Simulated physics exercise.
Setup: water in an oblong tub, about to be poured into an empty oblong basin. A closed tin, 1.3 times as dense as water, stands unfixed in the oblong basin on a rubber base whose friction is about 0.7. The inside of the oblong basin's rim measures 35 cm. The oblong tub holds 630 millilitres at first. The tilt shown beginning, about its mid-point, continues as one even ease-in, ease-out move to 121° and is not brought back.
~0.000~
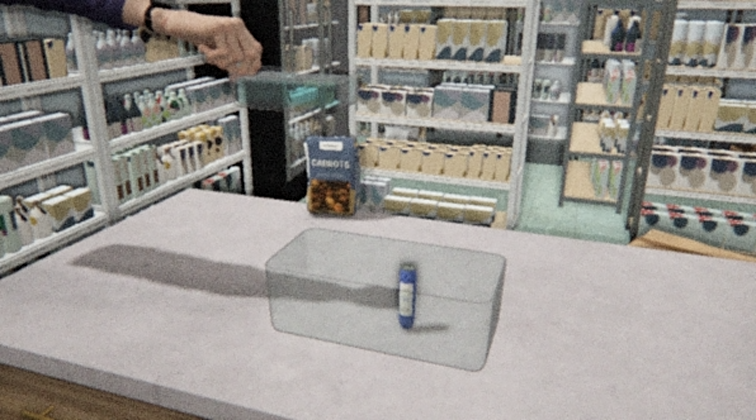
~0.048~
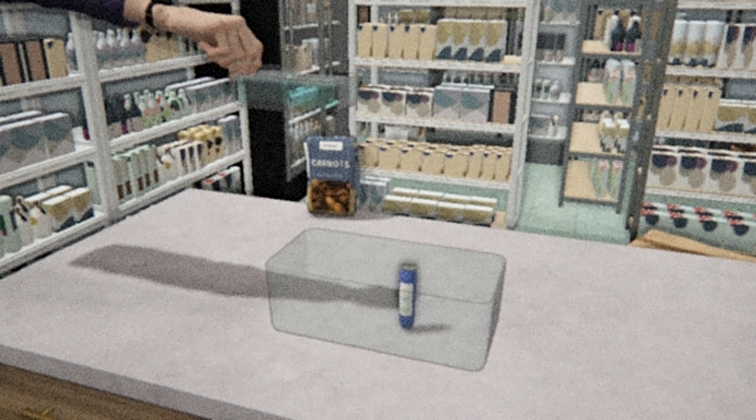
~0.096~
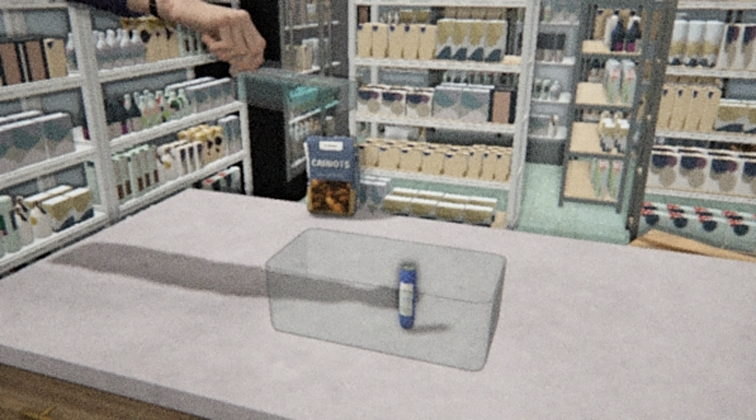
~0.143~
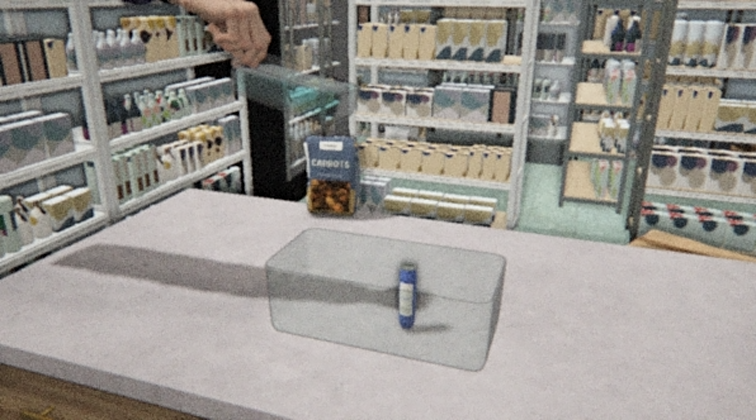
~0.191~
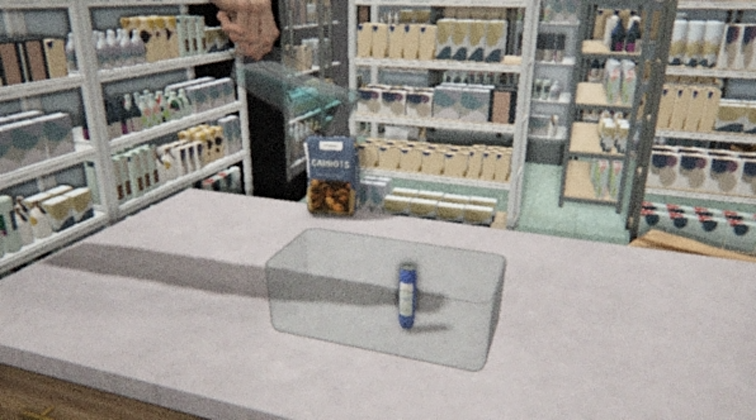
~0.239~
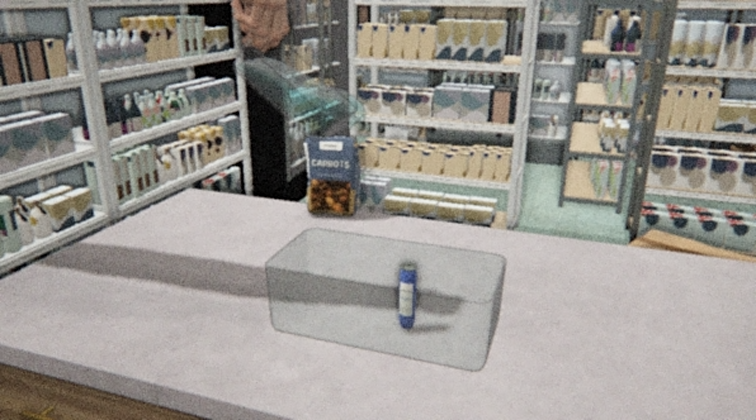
In a shop lined with stocked shelves, a hand at the upper left steadily tilts a clear container, its right end dipping, above a pale counter where a transparent basin, a small blue-and-white tube and a carrots package stay still.
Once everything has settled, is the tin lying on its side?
Yes.
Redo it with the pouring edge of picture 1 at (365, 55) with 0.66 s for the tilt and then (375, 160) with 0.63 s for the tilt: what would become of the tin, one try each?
The tin stays vertical the first time and overturns the second time.
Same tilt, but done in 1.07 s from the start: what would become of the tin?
So the tin will hold steady.
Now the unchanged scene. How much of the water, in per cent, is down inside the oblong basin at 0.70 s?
Around 86 per cent of the whole.
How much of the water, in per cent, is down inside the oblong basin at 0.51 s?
I'd estimate some 38 percent of the liquid.
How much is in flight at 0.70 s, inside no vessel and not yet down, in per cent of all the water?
Airborne fraction: Approx. 10 %.
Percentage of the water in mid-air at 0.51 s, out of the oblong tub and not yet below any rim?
My guess is roughly 56 %.
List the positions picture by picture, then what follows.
Tilt 0°; pouring edge (349, 77); surface from (248, 75) to (349, 81); the oblong basin's rim runs from (287, 246) to (500, 280); the tin's top is at (408, 270), in the first frame.
Tilt 2°; pouring edge (349, 79); surface from (248, 74) to (349, 82), in the second frame.
Tilt 7°; pouring edge (350, 85); surface from (249, 71) to (350, 85), in the third frame.
Tilt 15°; pouring edge (350, 93); surface from (250, 68) to (351, 89); 1 per cent is over the edge, in the fourth frame.
Tilt 25°; pouring edge (349, 104); surface from (251, 64) to (337, 91); 5 per cent is over the edge, in the fifth frame.
Tilt 38°; pouring edge (345, 117); surface from (252, 61) to (328, 92); 15 per cent is over the edge, in the sixth frame.
Then, 0.51 s in, the tilt is 110° and 5 per cent is still to pour; the tin stands where it began.
Then, 0.70 s in, the tilt is 121° and 0 per cent is still to pour; the tin leans 12°.
Then, 0.91 s in, the tilt is 121° and 0 per cent is still to pour; the tin leans 22°.
Then, 1.13 s in, the tilt is 121° and 0 per cent is still to pour; the tin lies on its side.
Finally, the tin lies on its side.
